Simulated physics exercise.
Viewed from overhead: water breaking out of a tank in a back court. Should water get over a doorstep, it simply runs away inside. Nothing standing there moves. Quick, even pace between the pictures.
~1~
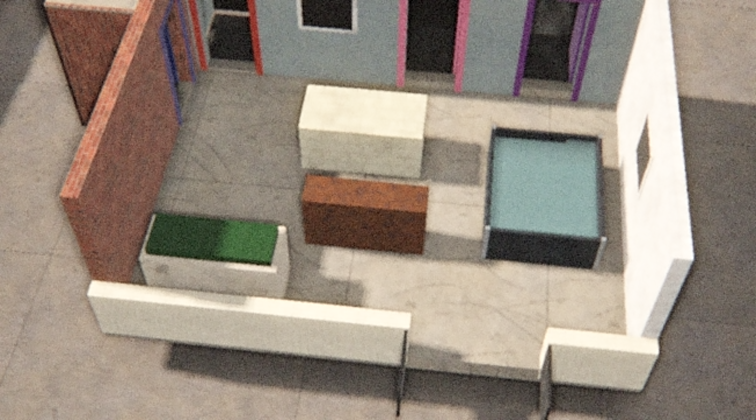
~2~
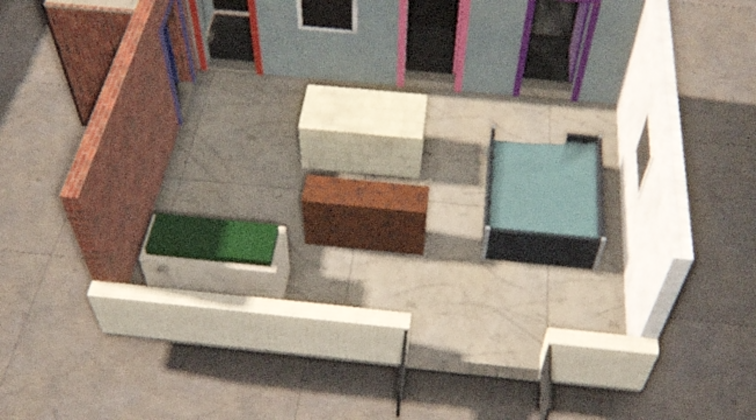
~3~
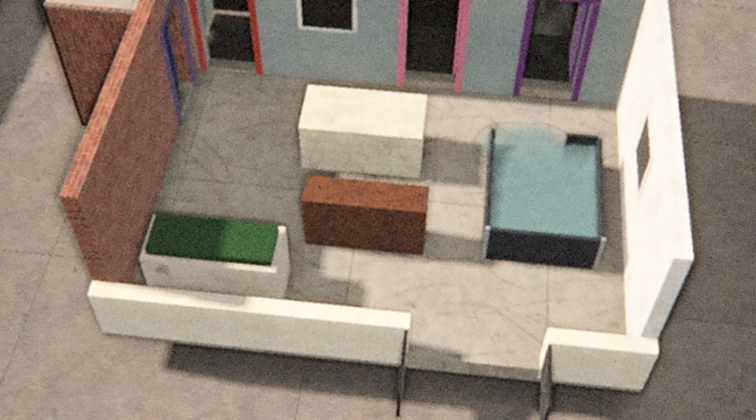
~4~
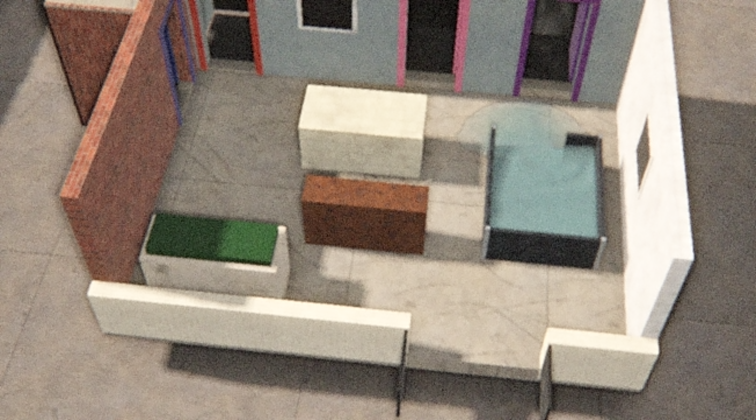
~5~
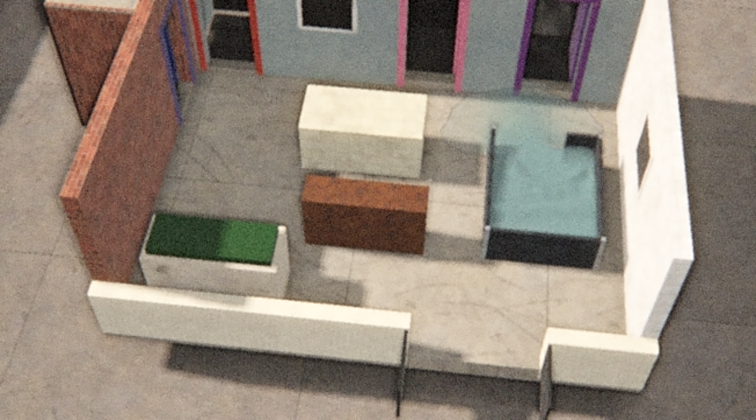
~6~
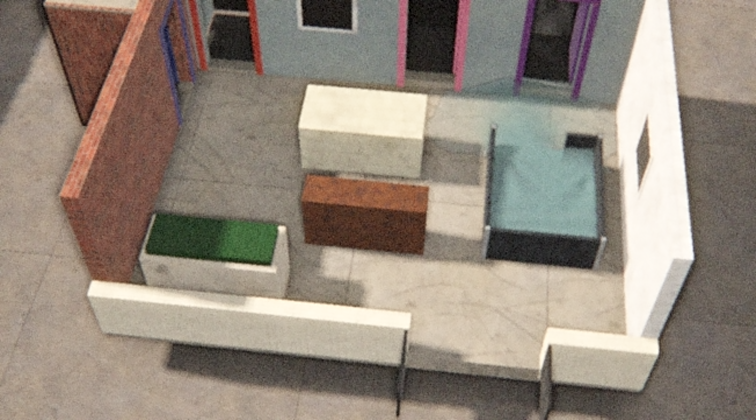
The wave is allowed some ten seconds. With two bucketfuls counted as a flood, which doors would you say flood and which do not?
One by one: Purple door: Over the cap; red door: Over the cap; pink door: Within the cap; blue door: Over the cap.
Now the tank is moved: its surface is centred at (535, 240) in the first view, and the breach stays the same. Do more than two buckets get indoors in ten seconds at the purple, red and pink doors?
Results - purple: Tops the limit; red: Tops the limit; pink: Tops the limit.
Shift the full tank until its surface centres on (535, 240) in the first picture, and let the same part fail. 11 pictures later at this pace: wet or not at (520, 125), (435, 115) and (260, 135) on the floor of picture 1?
One after the other: Reached, reached, untouched.
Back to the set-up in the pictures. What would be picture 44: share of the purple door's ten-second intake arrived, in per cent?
It comes to around 100 percent of the ten-second total.
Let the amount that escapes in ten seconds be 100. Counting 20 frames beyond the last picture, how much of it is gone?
I'd estimate close to 35 per cent.
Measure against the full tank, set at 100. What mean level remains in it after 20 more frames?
My reading is roughly 34 in a hundred.
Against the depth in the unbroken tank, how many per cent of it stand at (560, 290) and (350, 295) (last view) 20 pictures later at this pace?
Near 0 per cent and 0 per cent, respectively.
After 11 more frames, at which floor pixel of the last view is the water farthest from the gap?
My guess is roughly (257, 77).
A moment on, water covers 15 % of the floor; the purple door over two buckets in, the red door not reached, the pink door wet at the sill, nothing in, the blue door not reached.
Next, water covers 25 % of the floor; the purple door far over two buckets in, the red door not reached, the pink door under two buckets in, the blue door not reached.
Then, water covers 40 % of the floor; the purple door far over two buckets in, the red door wet at the sill, nothing in, the pink door under two buckets in, the blue door over two buckets in.
Later, water covers 70 % of the floor; the purple door far over two buckets in, the red door over two buckets in, the pink door under two buckets in, the blue door far over two buckets in.
In the end, water covers 85 % of the floor; the purple door far over two buckets in, the red door over two buckets in, the pink door under two buckets in, the blue door far over two buckets in.
